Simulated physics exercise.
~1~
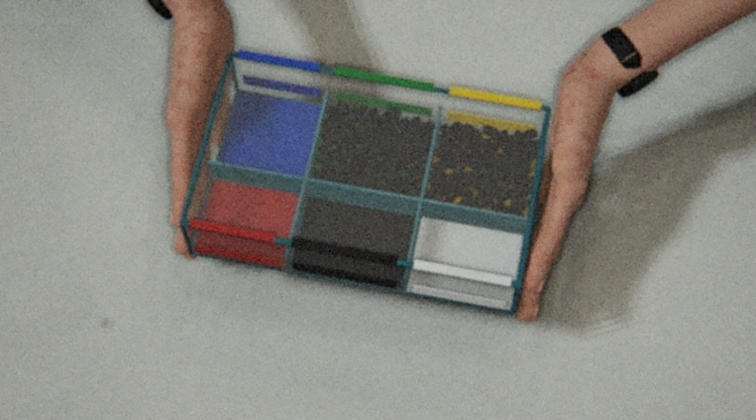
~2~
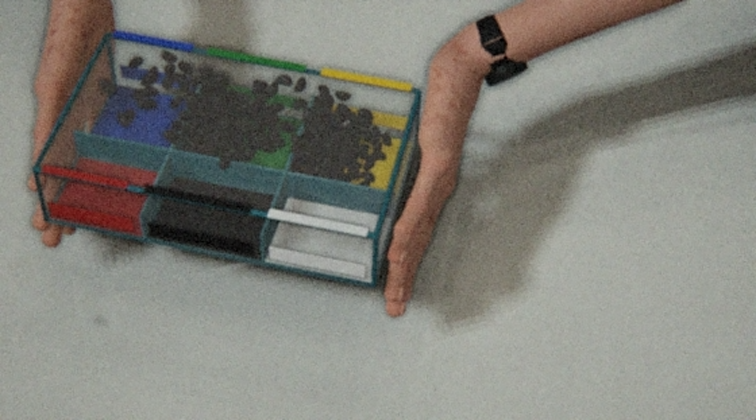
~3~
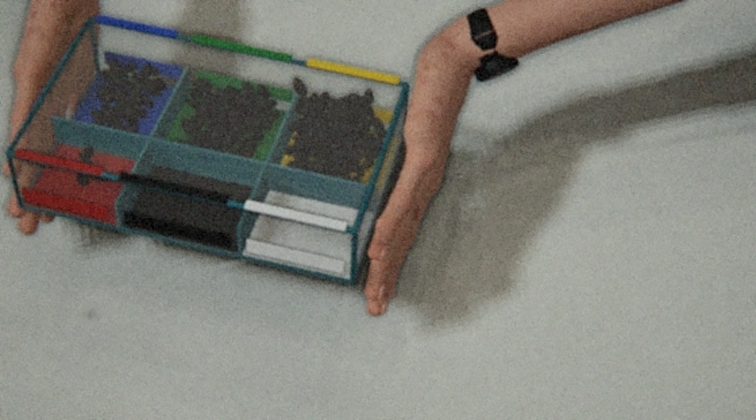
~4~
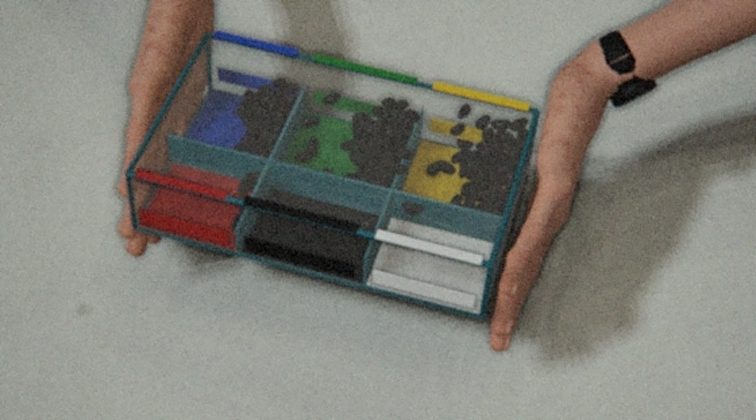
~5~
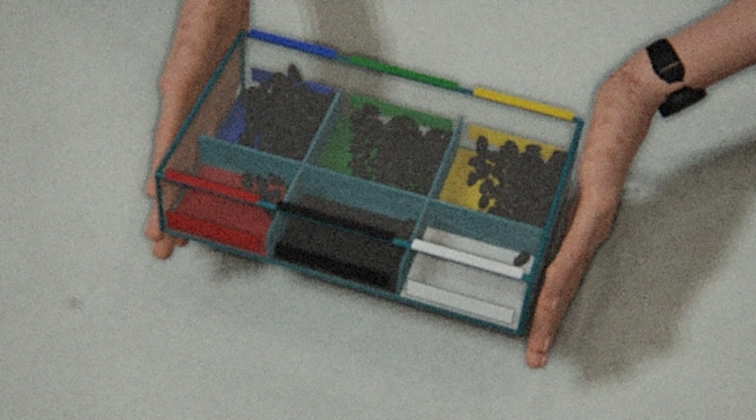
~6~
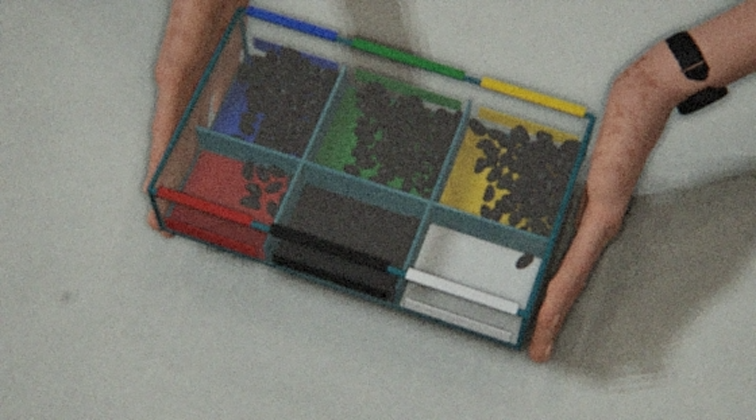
In this clip, two hands shake and tilt a clear lidded box of six coloured compartments, moving it left and then back right as black beans scatter; it ends level, with beans mostly in blue, green and yellow, a few in red and one in white.
